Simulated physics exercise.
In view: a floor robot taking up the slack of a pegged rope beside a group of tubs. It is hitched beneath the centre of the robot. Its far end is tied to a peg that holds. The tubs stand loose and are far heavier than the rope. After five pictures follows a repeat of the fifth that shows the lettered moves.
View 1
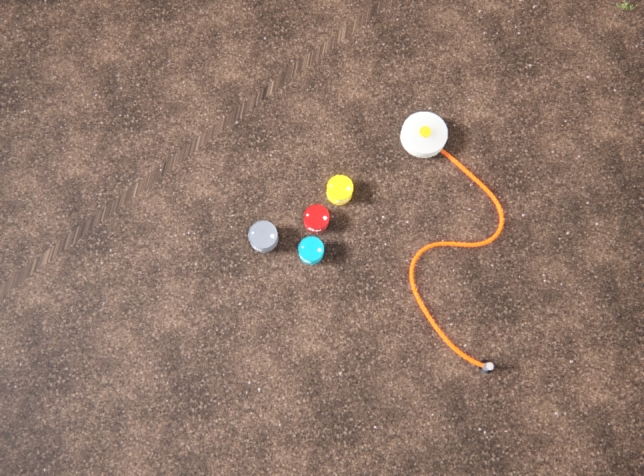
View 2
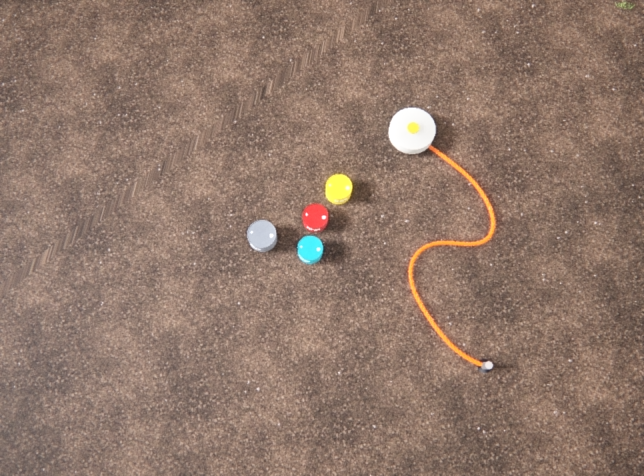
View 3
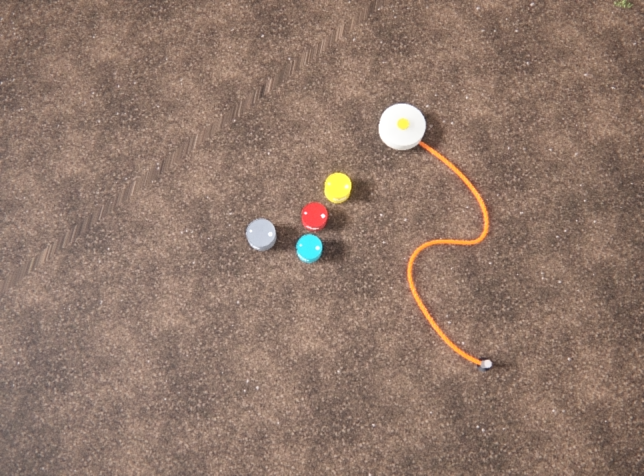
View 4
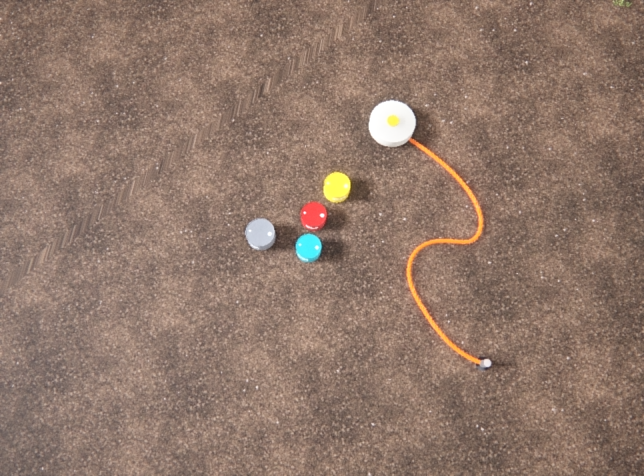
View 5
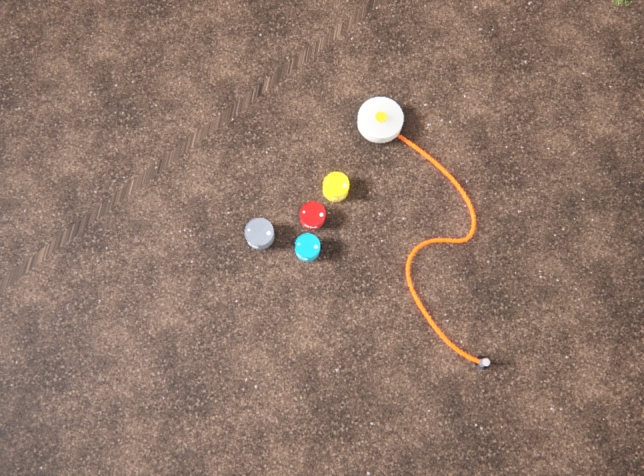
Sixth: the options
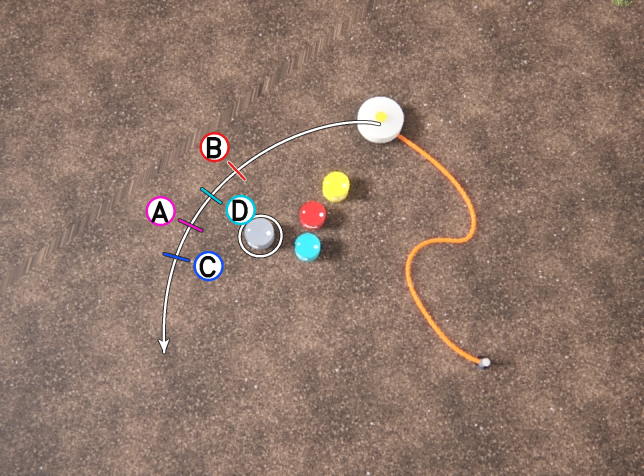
A brown, speckled floor is seen from high above, looking almost straight down. Four small round tubs, yellow, red, turquoise and grey, sit clustered left of centre, while a white disc-shaped robot with a yellow middle stands above and to their right, an orange rope curving from it down to a small peg. The robot glides steadily left and slightly upward, drawing the rope's upper bend leftward, while the tubs stay put.
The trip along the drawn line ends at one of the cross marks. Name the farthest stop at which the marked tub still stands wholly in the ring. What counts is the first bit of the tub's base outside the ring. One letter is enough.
C.
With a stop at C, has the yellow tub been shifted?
By then, yes.
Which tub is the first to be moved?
Yellow.
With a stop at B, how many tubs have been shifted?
By then, none.
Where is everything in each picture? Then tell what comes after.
The first frame shows red tub (317, 219); turquoise tub (311, 251); yellow tub (340, 190).
The second frame shows robot (412, 132); grey tub (263, 236).
The third frame shows robot (402, 128); red tub (315, 217).
The fourth frame shows robot (392, 124); yellow tub (337, 188).
The fifth frame shows robot (380, 121); peg (484, 363); red tub (313, 216); turquoise tub (308, 248).
On the copy, A at (191, 225); B at (237, 171); C at (176, 257); D at (211, 196); the ring at (261, 236); the route from (379, 124) via (220, 186) to (164, 352).
On C. First, robot (292, 134); grey tub (260, 234).
Then, robot (216, 186); grey tub (260, 234).
Finally, robot (174, 255); red tub (304, 226); yellow tub (327, 236); grey tub (260, 234); the grey tub is still in its ring.
By contrast, A is safe but short; B is safe but short; D is safe but short.
